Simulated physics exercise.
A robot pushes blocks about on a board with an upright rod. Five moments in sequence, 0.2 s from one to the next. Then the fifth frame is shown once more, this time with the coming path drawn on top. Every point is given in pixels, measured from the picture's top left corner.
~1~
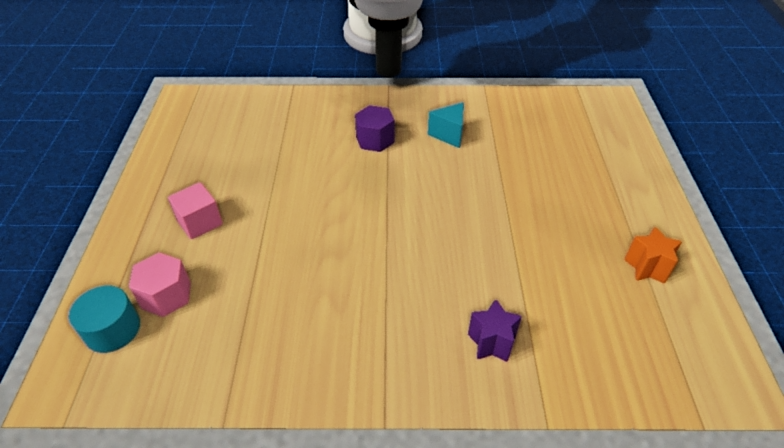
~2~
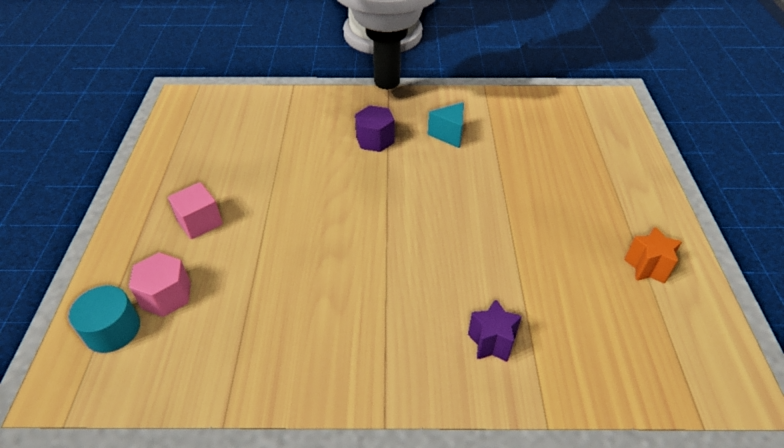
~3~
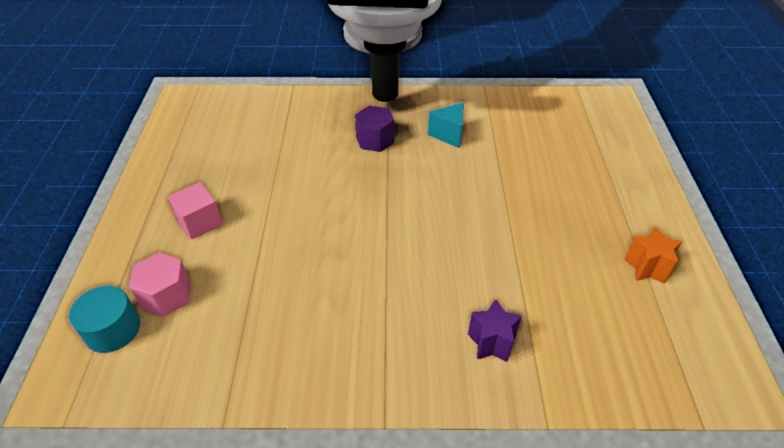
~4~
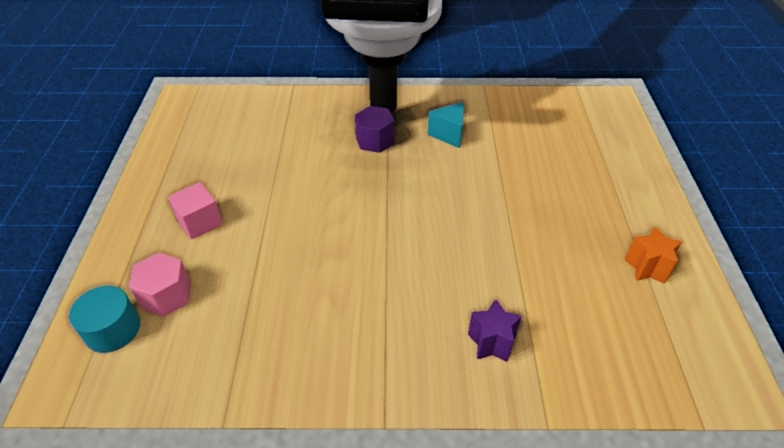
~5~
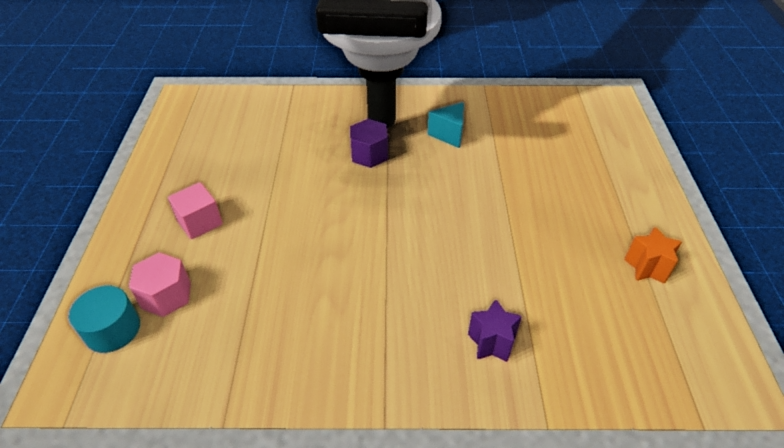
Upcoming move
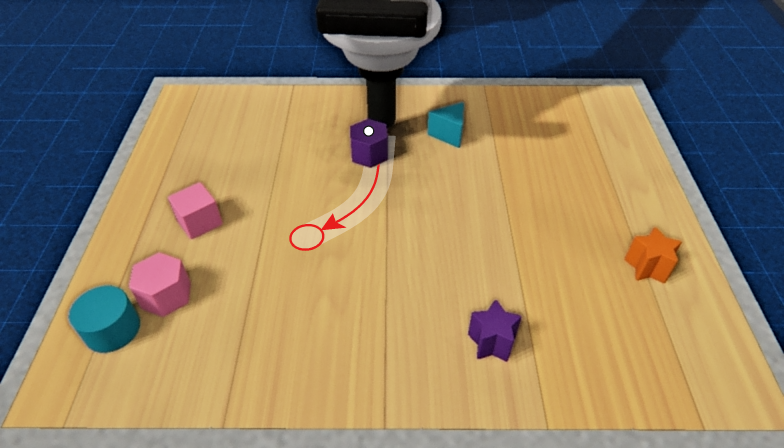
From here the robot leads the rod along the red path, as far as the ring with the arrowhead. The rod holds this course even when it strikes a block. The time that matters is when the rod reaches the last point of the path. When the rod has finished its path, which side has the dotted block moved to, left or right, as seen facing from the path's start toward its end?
It goes right.
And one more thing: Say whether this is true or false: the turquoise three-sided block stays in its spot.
This is true.
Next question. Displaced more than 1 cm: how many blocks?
By the end of the path, one block has moved more than about a centimetre.
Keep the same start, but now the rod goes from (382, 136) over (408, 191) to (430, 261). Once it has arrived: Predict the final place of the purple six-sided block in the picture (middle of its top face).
At roughly (364, 148).
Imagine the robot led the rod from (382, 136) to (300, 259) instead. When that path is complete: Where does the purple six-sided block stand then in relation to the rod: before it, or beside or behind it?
I'd say it is still being pushed.
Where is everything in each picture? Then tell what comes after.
In the first frame, rod tip at (389, 72); block tops, purple six-sided block at (375, 117); turquoise three-sided block at (451, 112).
In the second frame, rod at (387, 84); blocks unchanged.
In the third frame, rod at (385, 96); blocks unchanged.
In the fourth frame, rod at (384, 108); blocks unchanged.
In the fifth frame, rod at (382, 122); purple six-sided block at (369, 131); turquoise three-sided block at (451, 112).
Path on the board, from (382, 136) through (378, 171) and (357, 208) to (307, 237); the dot is on the purple six-sided block.
The first path, step by step. One third of the way, rod at (377, 158); purple six-sided block at (351, 166), turned 40° clockwise.
Two thirds of the way, rod at (356, 195); purple six-sided block at (317, 188), turned 110° clockwise.
At the end, rod at (305, 224); purple six-sided block at (284, 192), turned 175° clockwise; turquoise three-sided block in place.
